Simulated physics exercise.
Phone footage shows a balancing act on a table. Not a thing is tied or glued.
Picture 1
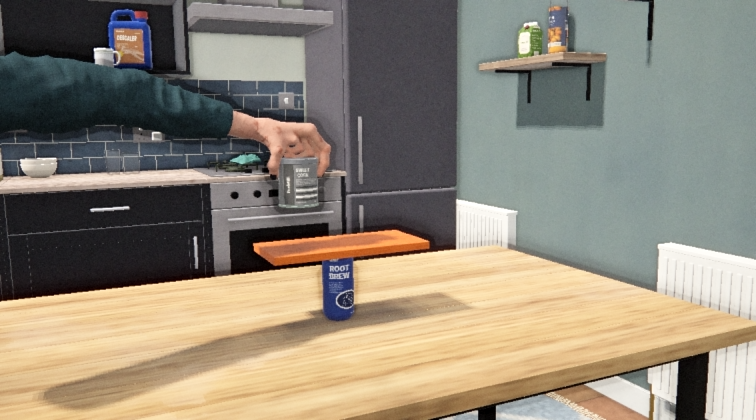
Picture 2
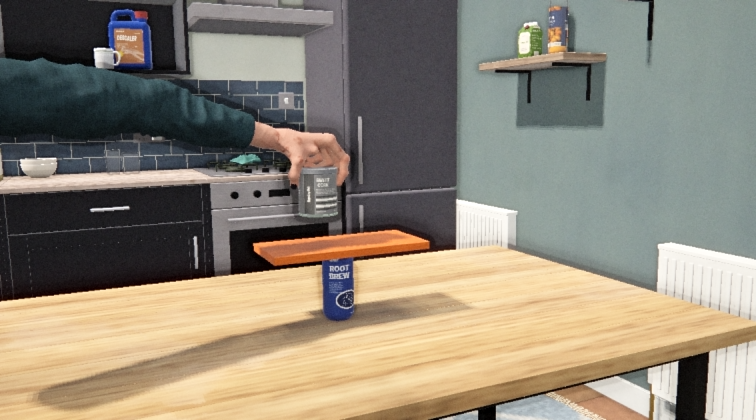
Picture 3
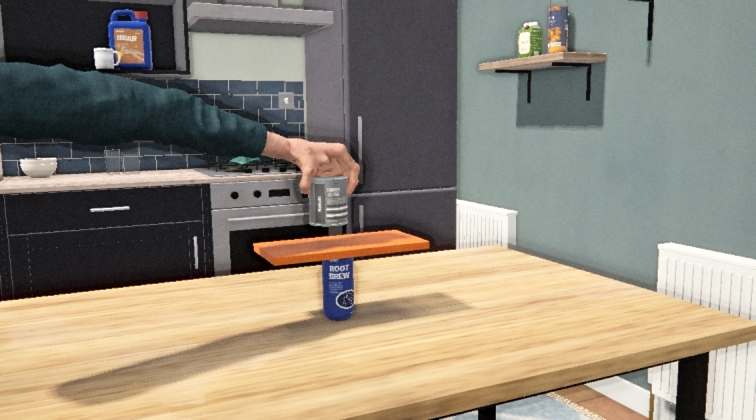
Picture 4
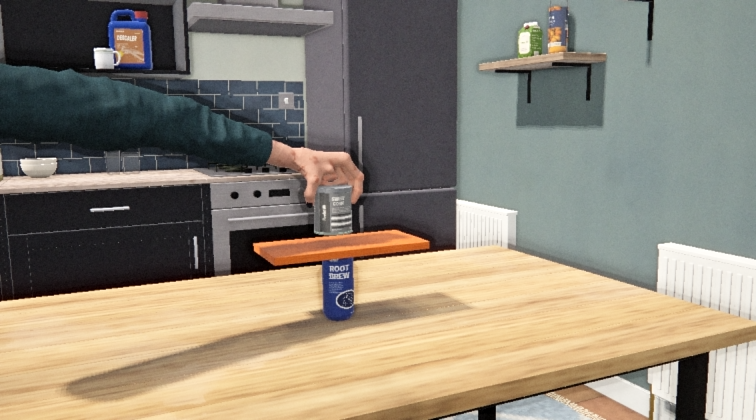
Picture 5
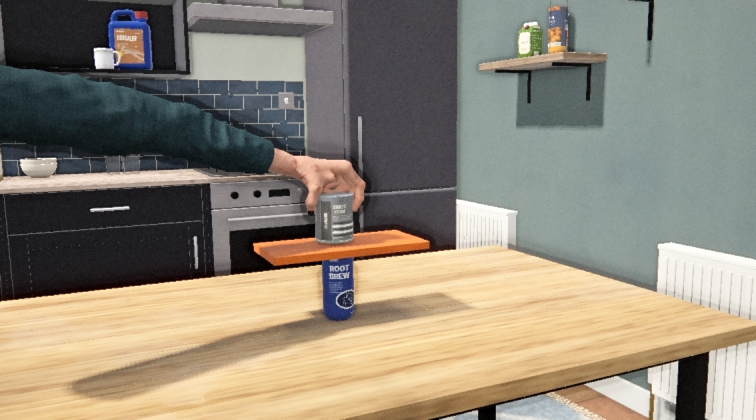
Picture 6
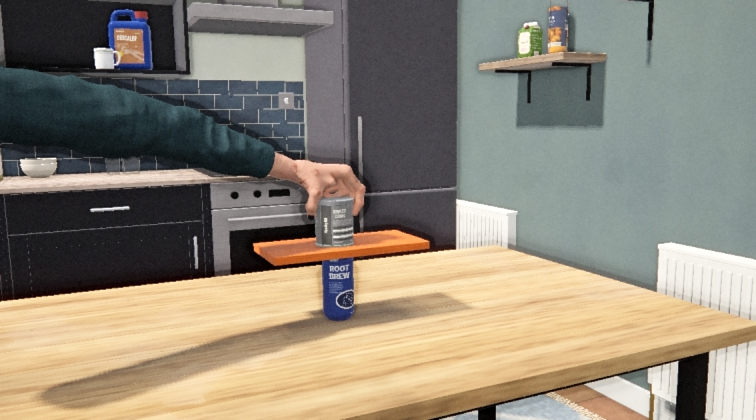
In the video, a hand reaching in from the left lowers a grey tin, shifting it slightly right, onto an orange board resting across a blue can on a wooden table, and keeps hold of the tin.
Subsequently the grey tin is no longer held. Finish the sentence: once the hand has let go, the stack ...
The stack stands firm.
Then, 0.20 s on from there, no change.
Then, 0.50 s on from there, grey tin resting near (334, 222).
In the end, all 3 unmoved. At the end, from the last picture's camera, grey tin near (334, 222). The stack holds.
